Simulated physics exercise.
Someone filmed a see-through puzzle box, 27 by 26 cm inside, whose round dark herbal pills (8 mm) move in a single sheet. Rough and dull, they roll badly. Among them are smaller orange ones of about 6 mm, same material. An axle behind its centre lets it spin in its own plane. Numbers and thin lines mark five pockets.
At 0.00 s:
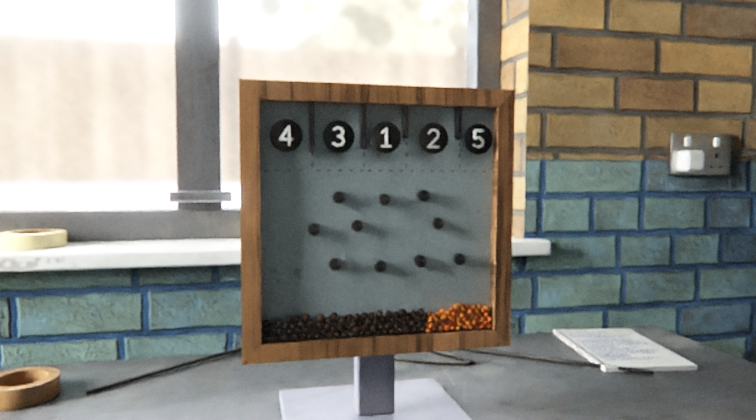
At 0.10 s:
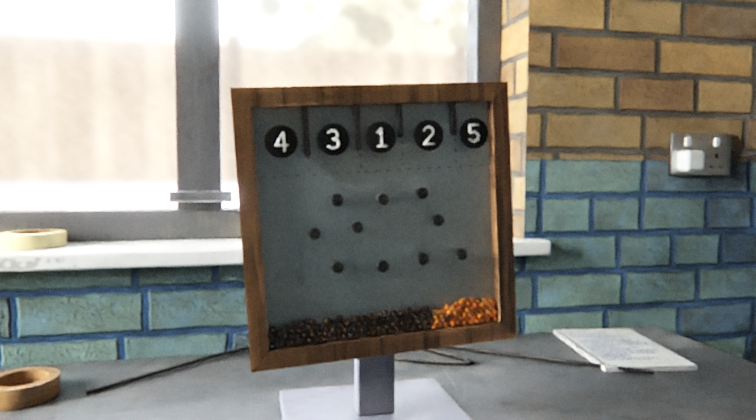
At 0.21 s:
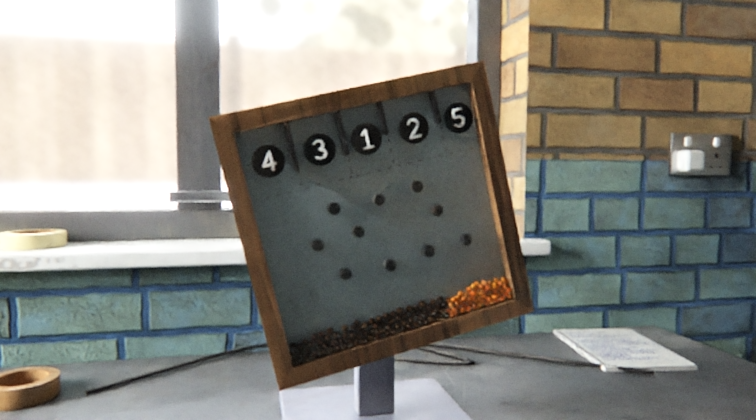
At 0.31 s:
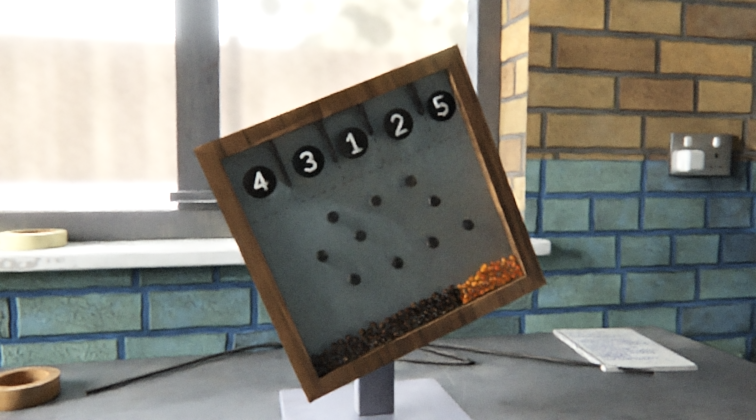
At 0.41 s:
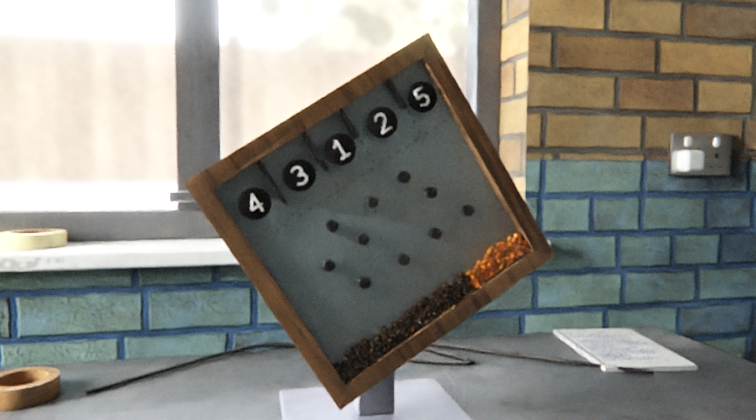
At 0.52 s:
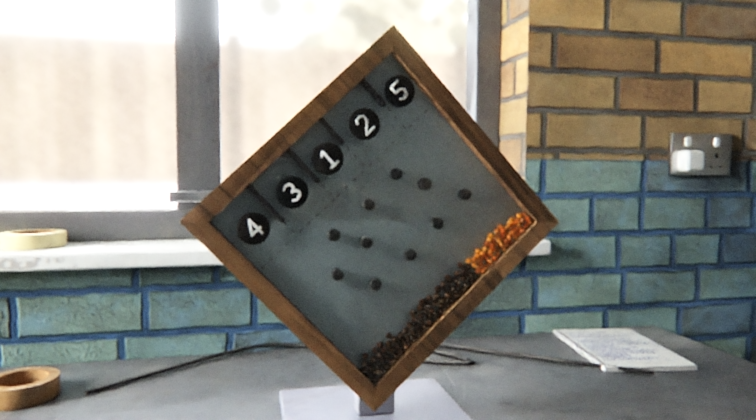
We see a wood-framed, clear-fronted box with numbered slots and pegs turn steadily anticlockwise on its stand, from level to steeply tilted, while the dark and orange pellets keep their places along its floor, orange ones at the right.
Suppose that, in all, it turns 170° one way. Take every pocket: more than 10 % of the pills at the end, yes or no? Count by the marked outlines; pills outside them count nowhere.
Pocket 1: No, pocket 2: No, pocket 3: Yes, pocket 4: Yes, pocket 5: No.
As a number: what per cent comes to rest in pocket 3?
Some 20 per cent.
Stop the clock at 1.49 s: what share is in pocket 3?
Roughly 0 per cent.
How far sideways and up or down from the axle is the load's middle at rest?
About 8 cm right and 10 cm below.
By 1.01 s, it stands 90° anticlockwise; nothing in the marked areas.
By 1.49 s, it stands 136° anticlockwise; no. 4, 35 %.
By 1.91 s, it stands 170° anticlockwise; no. 3, 15 %, no. 4, 60 %.
Settled by 3.2 s, it stands 170° anticlockwise; no. 1, 0 %, no. 2, 0 %, no. 3, 20 %, no. 4, 60 %, no. 5, 0 %, elsewhere 15 %.
